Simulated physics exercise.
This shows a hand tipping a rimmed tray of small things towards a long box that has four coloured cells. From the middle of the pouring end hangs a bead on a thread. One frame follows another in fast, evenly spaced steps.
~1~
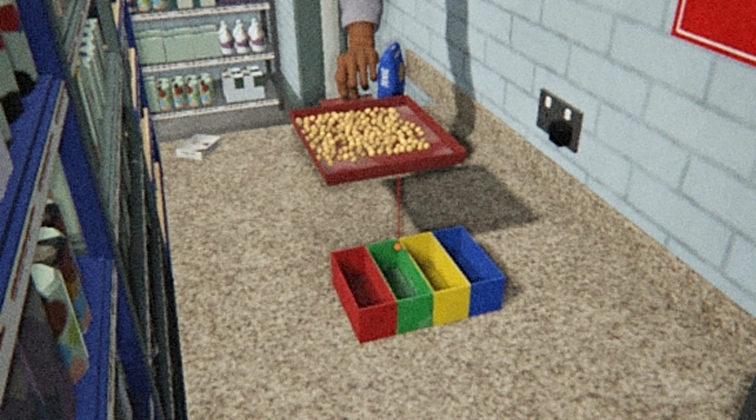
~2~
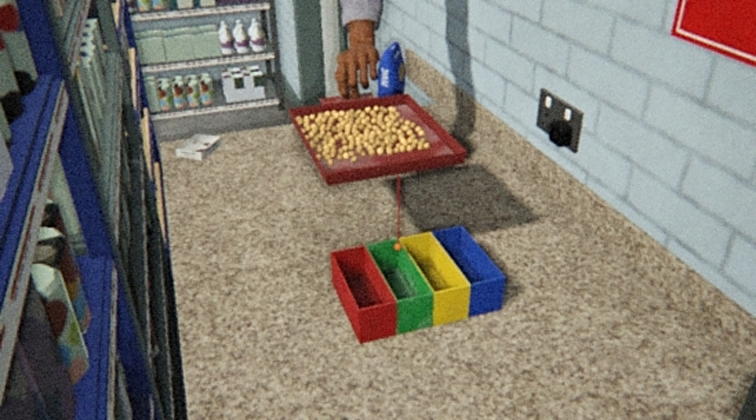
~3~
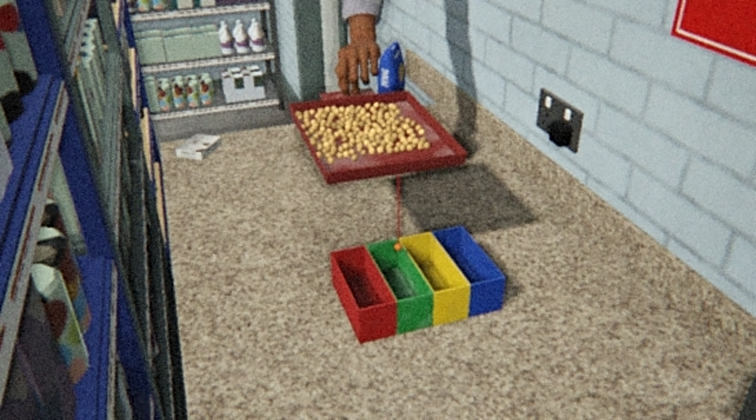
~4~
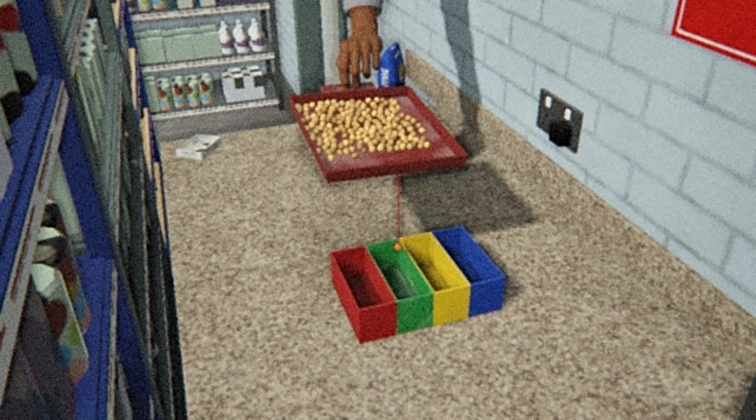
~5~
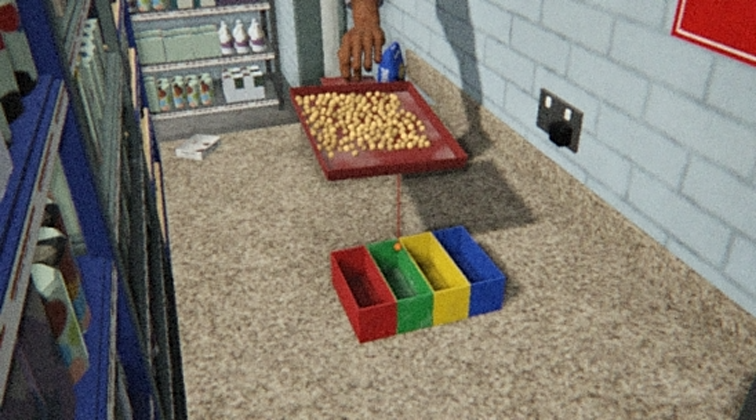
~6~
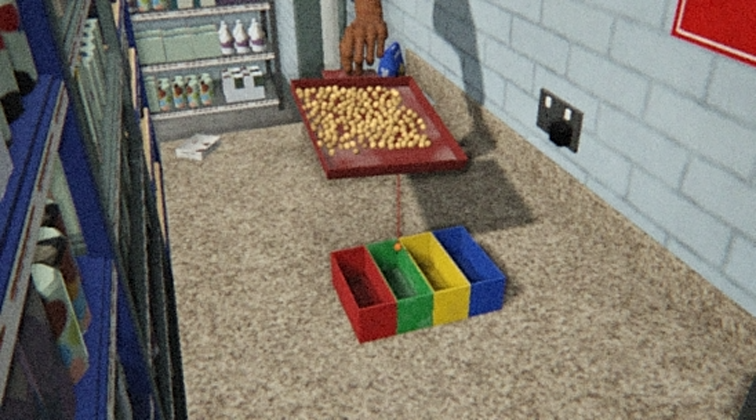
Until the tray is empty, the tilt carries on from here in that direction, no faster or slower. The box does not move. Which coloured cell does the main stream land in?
The main stream lands in the blue cell.
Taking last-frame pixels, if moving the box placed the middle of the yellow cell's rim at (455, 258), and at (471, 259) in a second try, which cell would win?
Try one goes to yellow; try two goes to yellow.
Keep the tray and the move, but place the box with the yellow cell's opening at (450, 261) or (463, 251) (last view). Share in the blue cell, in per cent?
About 30% on the first try and 10% on the second.
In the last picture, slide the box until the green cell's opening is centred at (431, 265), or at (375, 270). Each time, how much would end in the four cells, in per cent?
First 100 %, then 60 %.
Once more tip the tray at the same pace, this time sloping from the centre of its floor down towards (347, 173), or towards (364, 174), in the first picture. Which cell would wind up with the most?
The cell in red, then the red one.
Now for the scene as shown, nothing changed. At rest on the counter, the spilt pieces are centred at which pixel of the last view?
Somewhere near (531, 286), I think.
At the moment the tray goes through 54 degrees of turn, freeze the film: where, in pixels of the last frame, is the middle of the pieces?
I'd mark the middle close to (423, 144).
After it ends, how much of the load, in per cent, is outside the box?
Close to 10 %, give or take.
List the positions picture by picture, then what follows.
In the first frame, corners of the pouring end (327, 173) and (465, 151), level; middle of the load (358, 134), dried chickpeas; bead on its thread (399, 247); red cell (378, 319); green cell (415, 311); yellow cell (451, 302); blue cell (486, 294).
In the second frame, corners of the pouring end (327, 173) and (465, 151), level; middle of the load (358, 133).
In the third frame, corners of the pouring end (327, 172) and (465, 152), tipped barely, lowest at the right corner; middle of the load (358, 130).
In the fourth frame, corners of the pouring end (328, 171) and (466, 154), tipped a little, lowest at the right corner; middle of the load (358, 126).
In the fifth frame, corners of the pouring end (329, 169) and (466, 156), tipped a little, lowest at the right corner; middle of the load (358, 122).
In the sixth frame, corners of the pouring end (329, 168) and (466, 158), tipped a little, lowest at the right corner; middle of the load (359, 118); red cell (378, 319); green cell (415, 311); yellow cell (451, 302); blue cell (486, 294).
Just after the last frame, tray tipped steeply; almost all on the tray; just a few falling or outside the box.
A moment on, tray tipped right over; almost all on the tray; just a few in the blue cell; just a few in the yellow cell; just a few falling or outside the box.
Further on, tray tipped past a quarter turn; roughly half in the blue cell; roughly a quarter in the yellow cell; about a tenth in the green cell; just a few in the red cell; about a tenth falling or outside the box.
When it is over, tray tipped past a quarter turn; roughly half in the blue cell; roughly a quarter in the yellow cell; about a tenth in the green cell; just a few in the red cell; about a tenth outside the box.
